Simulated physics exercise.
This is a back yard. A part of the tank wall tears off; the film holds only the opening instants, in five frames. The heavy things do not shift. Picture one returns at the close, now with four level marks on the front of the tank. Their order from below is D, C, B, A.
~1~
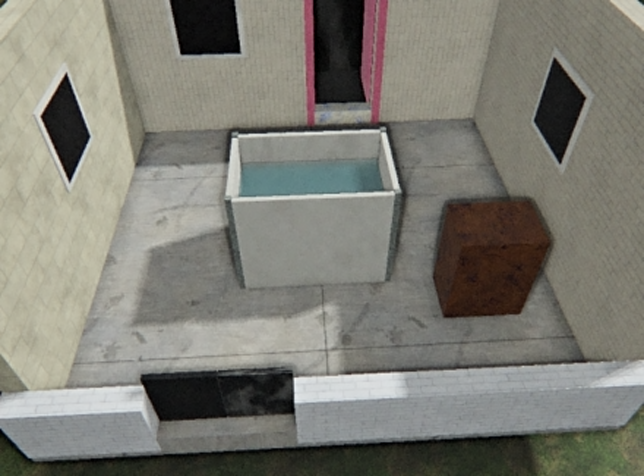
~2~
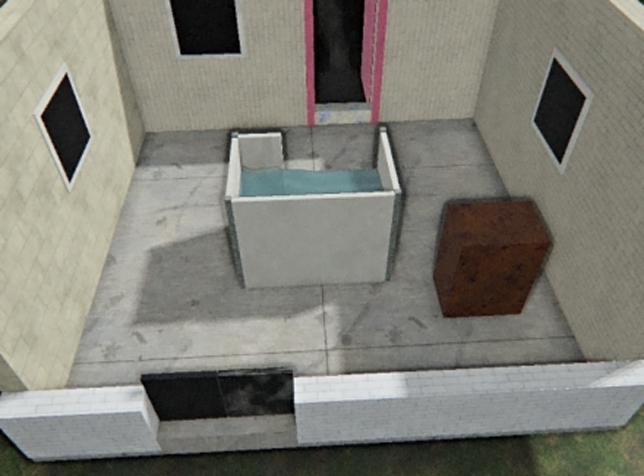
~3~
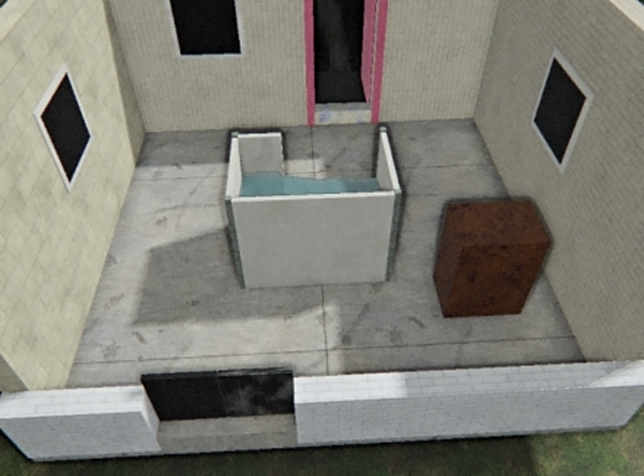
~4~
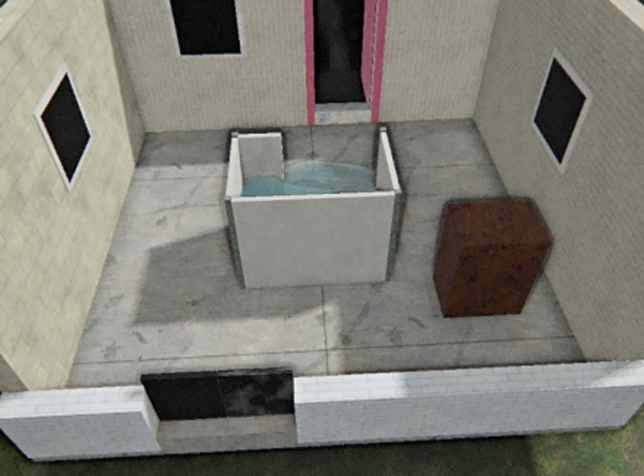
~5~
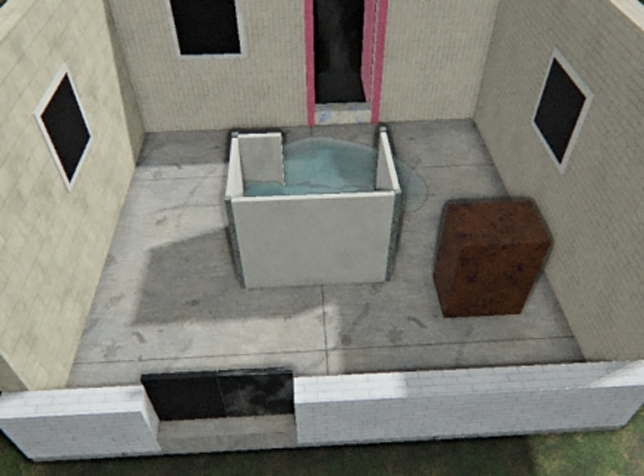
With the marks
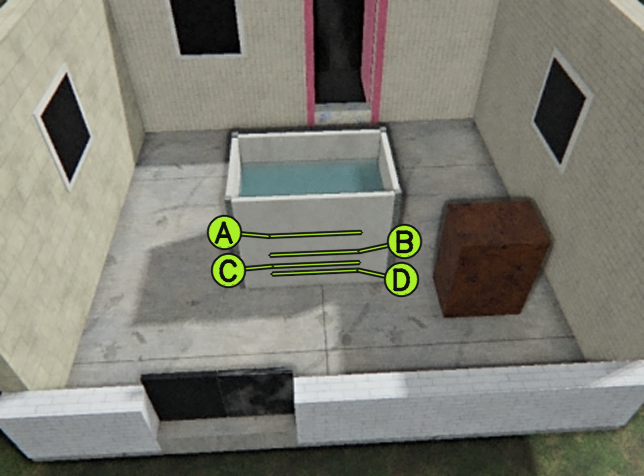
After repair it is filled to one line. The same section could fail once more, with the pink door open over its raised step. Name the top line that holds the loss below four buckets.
Go for B.
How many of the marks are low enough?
Three.
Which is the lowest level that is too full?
A it is.
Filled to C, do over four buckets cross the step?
No, that is safe.
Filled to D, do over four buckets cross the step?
No, that is safe.
On the marked copy, A at (314, 234); B at (315, 253); C at (315, 264); D at (315, 272); from the bottom up D, C, B, A.
With A, about 10 bucketfuls get in.
With B, a bucket or two gets in.
With C, nothing gets over.
With D, nothing gets over.
